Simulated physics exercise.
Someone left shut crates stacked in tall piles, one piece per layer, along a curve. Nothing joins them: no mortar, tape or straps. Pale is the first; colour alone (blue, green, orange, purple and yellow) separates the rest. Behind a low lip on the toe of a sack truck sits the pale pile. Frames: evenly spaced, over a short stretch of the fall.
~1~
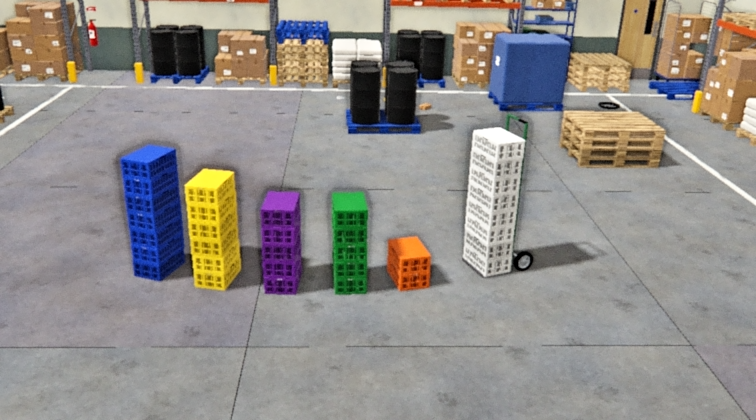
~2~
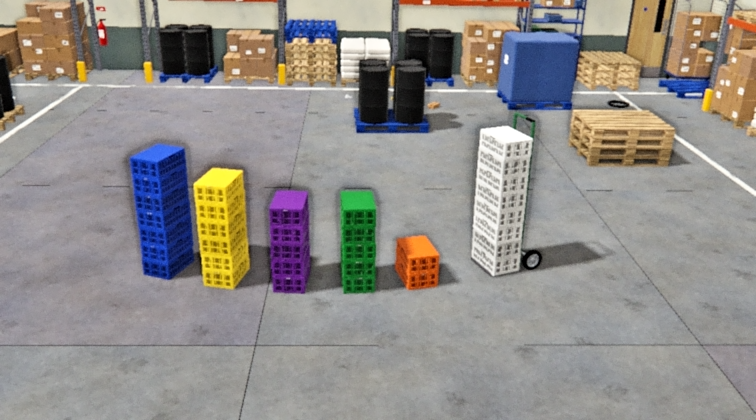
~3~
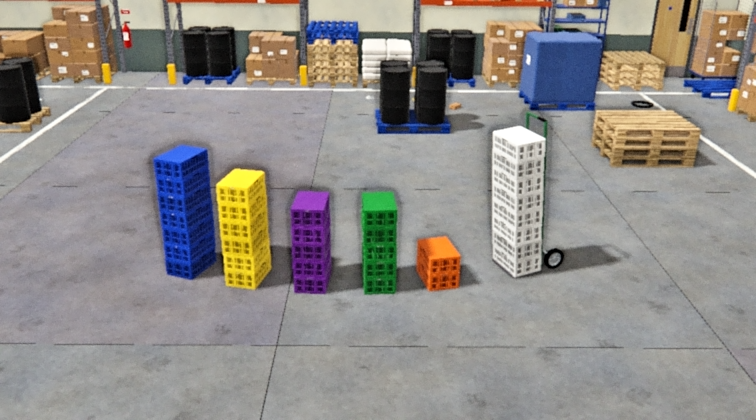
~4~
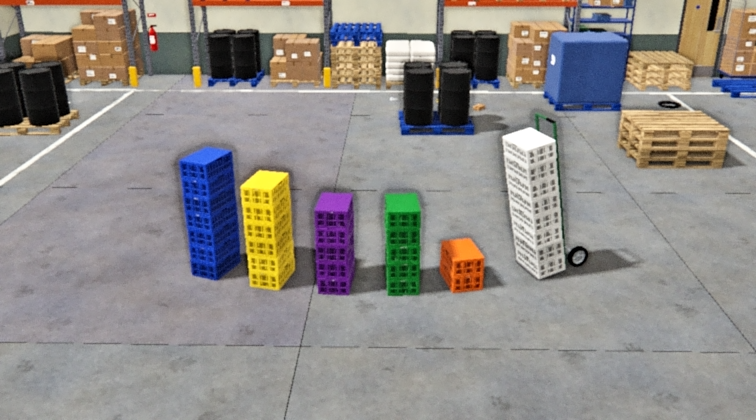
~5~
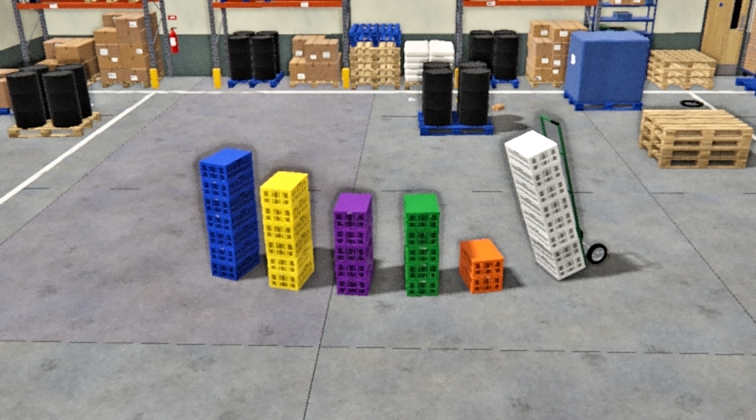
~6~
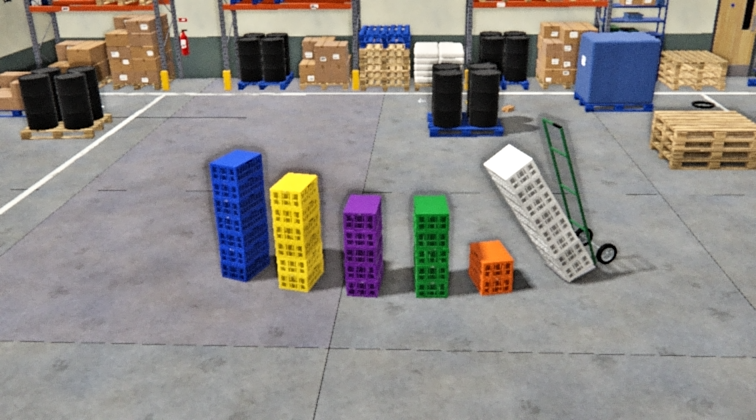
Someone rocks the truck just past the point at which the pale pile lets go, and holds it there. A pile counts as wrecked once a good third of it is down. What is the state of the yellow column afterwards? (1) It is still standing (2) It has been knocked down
(1) It is still standing.
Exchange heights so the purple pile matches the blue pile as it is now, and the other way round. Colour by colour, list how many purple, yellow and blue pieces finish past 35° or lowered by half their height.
Purple 0, yellow 0, blue 0.
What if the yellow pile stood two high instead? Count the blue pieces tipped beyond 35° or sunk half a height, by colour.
For blue, the count is 0.
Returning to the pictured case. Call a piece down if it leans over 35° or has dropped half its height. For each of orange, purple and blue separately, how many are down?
Result per colour: Orange = 0, purple = 0, blue = 0.
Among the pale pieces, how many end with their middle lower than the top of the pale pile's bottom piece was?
Counting them up gives 4.
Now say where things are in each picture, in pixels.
In the first frame (we follow the side turned to the camera; the camera pans a little), truck frame (523, 154) level; top yellow crate (210, 179); top orange crate (409, 248); no other piece has moved.
Truck frame (531, 153) rocked barely; top yellow crate (219, 178), in the second frame.
Truck frame (545, 153) rocked barely, top of the pale pile leaning barely; top yellow crate (241, 178); no other piece has moved, in the third frame.
Truck frame (557, 153) rocked a little, top of the pale pile leaning a little; top yellow crate (265, 180); no other piece has moved, in the fourth frame.
Truck frame (564, 155) rocked clearly, top of the pale pile leaning clearly; top yellow crate (284, 181); no other piece has moved, in the fifth frame.
Truck frame (568, 157) rocked clearly, top of the pale pile leaning well over; top yellow crate (294, 182); top blue crate (250, 169); no other piece has moved, in the sixth frame.
Soon, 8 of the pale pile down; none of the 6 yellow crates down (0 of 25 in all colours); top yellow crate unmoved; top green crate displaced a little.
A while on, 8 of the pale pile down; none of the 6 yellow crates down (0 of 25 in all colours); top yellow crate unmoved; top green crate tipped clearly, half its height lower.
Finally, 8 of the pale pile down; none of the 6 yellow crates down (2 of 25 in all colours); top yellow crate displaced a little; top purple crate tipped well over. Seen by the last camera, middles, top yellow crate near (292, 191), top purple crate near (326, 215).
